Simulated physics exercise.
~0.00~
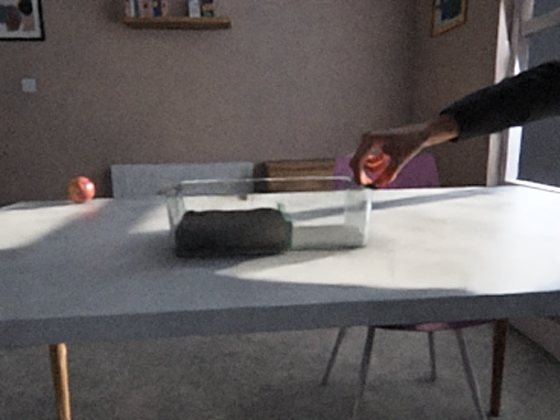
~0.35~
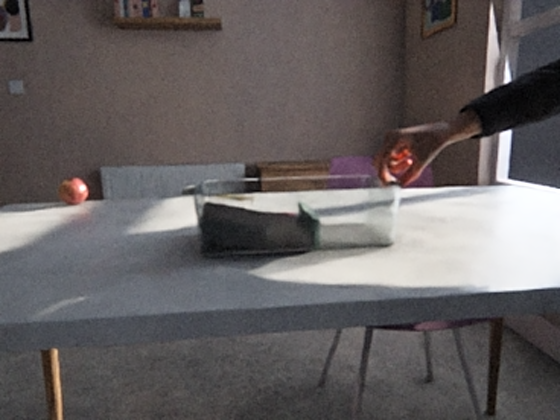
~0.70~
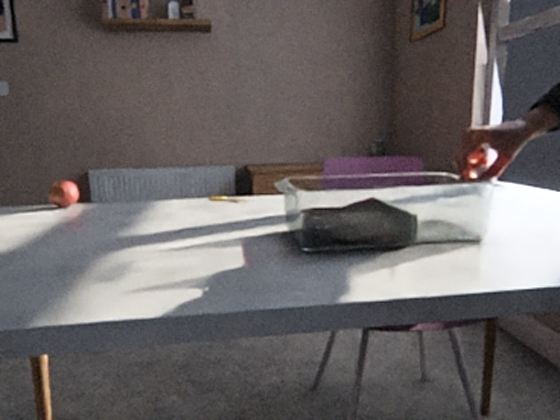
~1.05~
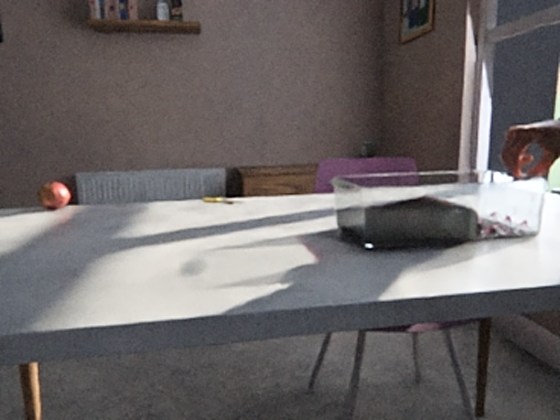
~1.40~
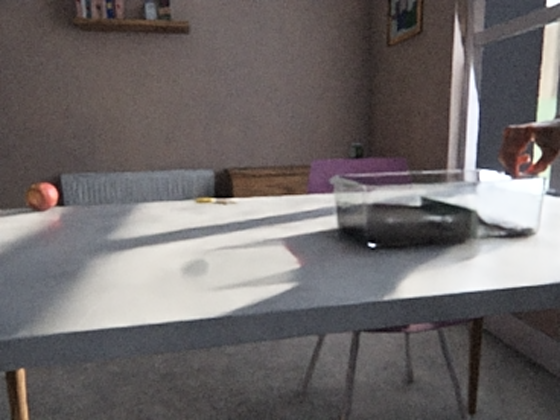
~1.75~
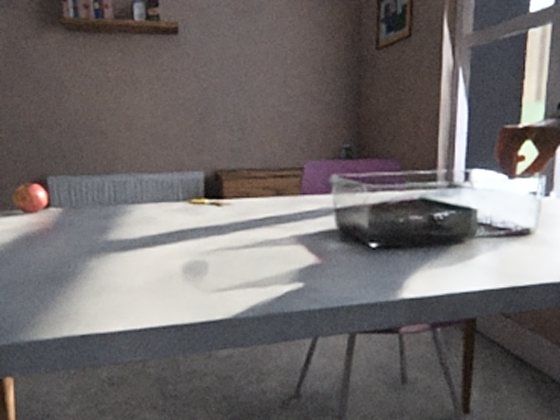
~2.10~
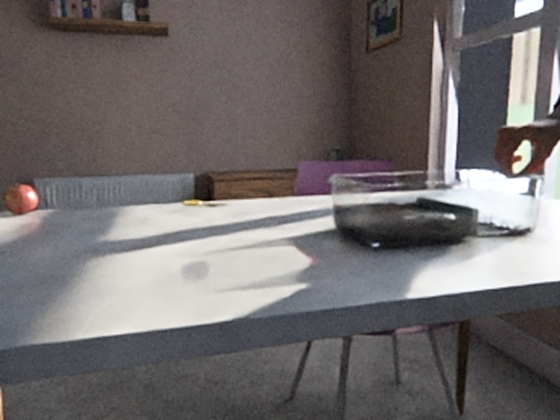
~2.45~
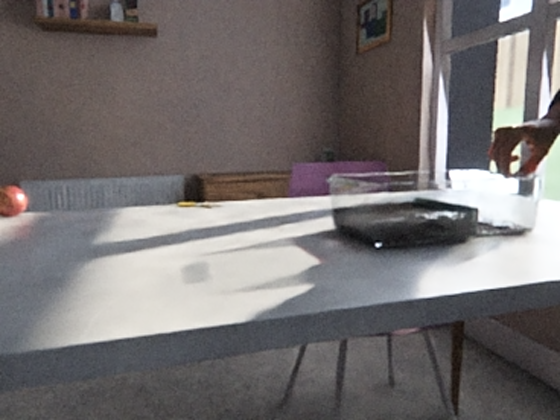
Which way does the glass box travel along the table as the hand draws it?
The glass box moves to the right along the table.
